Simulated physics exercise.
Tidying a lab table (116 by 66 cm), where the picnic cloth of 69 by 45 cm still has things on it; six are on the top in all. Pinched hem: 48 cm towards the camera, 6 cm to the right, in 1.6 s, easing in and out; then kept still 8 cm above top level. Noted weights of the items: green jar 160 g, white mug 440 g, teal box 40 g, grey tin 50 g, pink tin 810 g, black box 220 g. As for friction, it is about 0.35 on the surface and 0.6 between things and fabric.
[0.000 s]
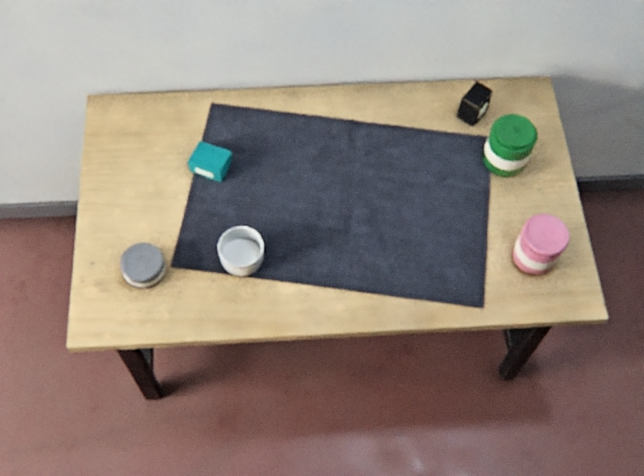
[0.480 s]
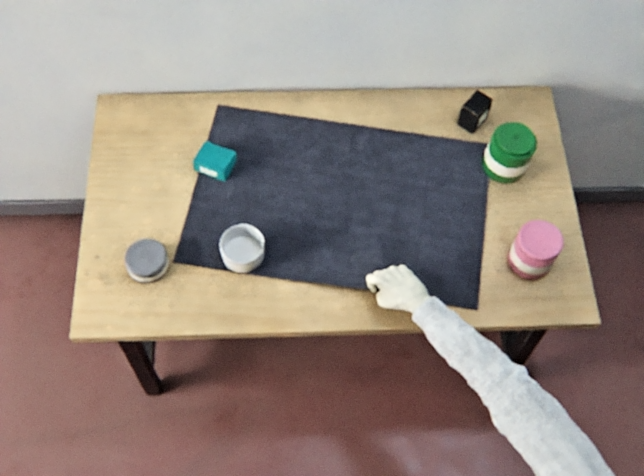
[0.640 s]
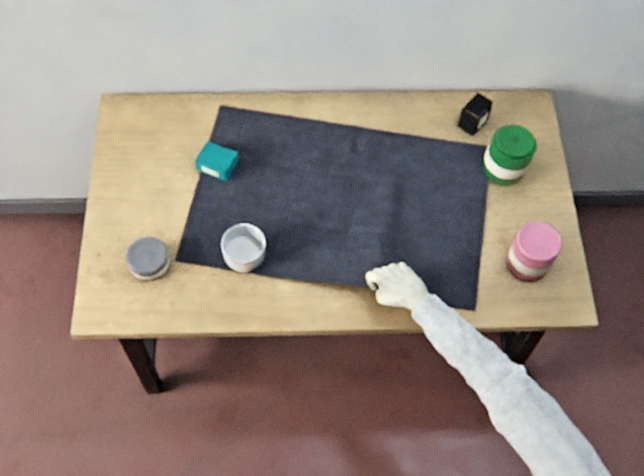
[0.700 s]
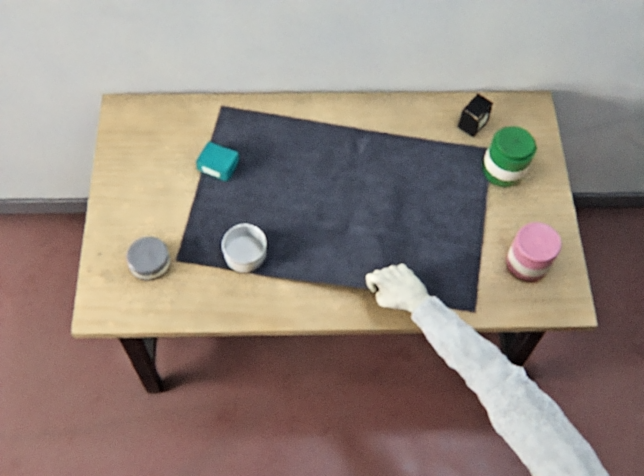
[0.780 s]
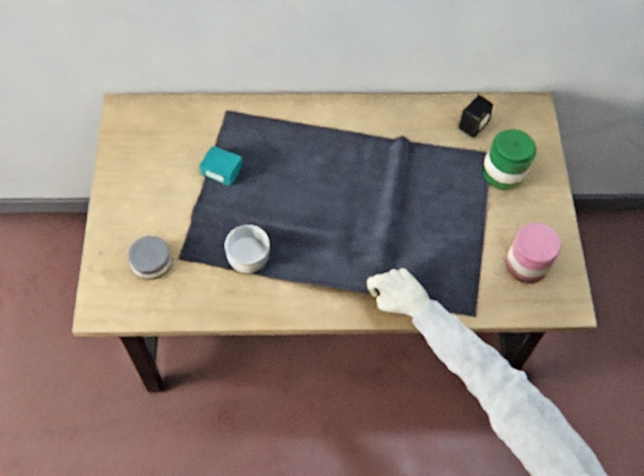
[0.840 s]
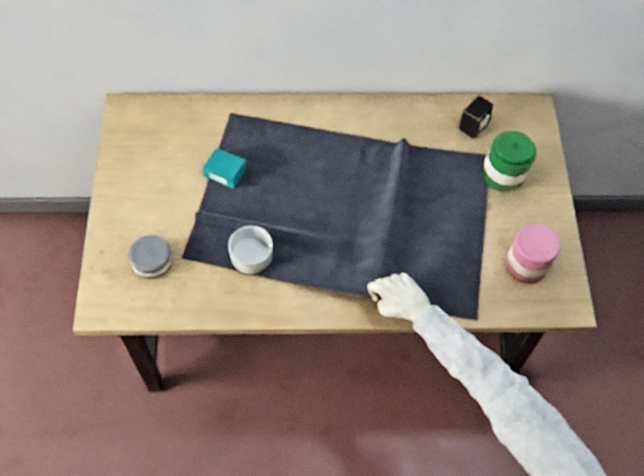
A hand gripping the near hem of a dark cloth, wrinkling it and shifting the mug and teal box slightly right.
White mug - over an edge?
Yes. The thing will be gone.
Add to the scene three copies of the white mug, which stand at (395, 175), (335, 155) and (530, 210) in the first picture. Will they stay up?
Off the top, off the top, still on top.
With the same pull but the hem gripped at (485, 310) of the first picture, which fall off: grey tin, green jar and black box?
Afterwards grey tin is still on top, green jar is still on top and black box is still on top.
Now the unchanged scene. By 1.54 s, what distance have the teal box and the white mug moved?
Roughly teal box 30 cm and white mug 25 cm.
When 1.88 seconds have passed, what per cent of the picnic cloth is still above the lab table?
Near 15 in a hundred.
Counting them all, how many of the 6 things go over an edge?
Counted result: 2.
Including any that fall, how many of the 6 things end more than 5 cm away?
The total comes out at 3.
After 1.2 s, 90 % of the picnic cloth is still over the top; white mug 10 cm off its start, teal box 14 cm off its start, green jar 6 cm off its start.
After 1.5 s, 65 % of the picnic cloth is still over the top; white mug 24 cm off its start, teal box 31 cm off its start, green jar 10 cm off its start.
After 1.9 s, 15 % of the picnic cloth is still over the top; white mug over the edge, teal box 51 cm off its start at (344, 315), green jar 10 cm off its start at (516, 177).
After 2.2 s, 0 % of the picnic cloth is still over the top; white mug over the edge, teal box over the edge, green jar 10 cm off its start.
After 3.8 s, 0 % of the picnic cloth is still over the top; white mug over the edge, teal box over the edge, green jar 10 cm off its start at (516, 177).
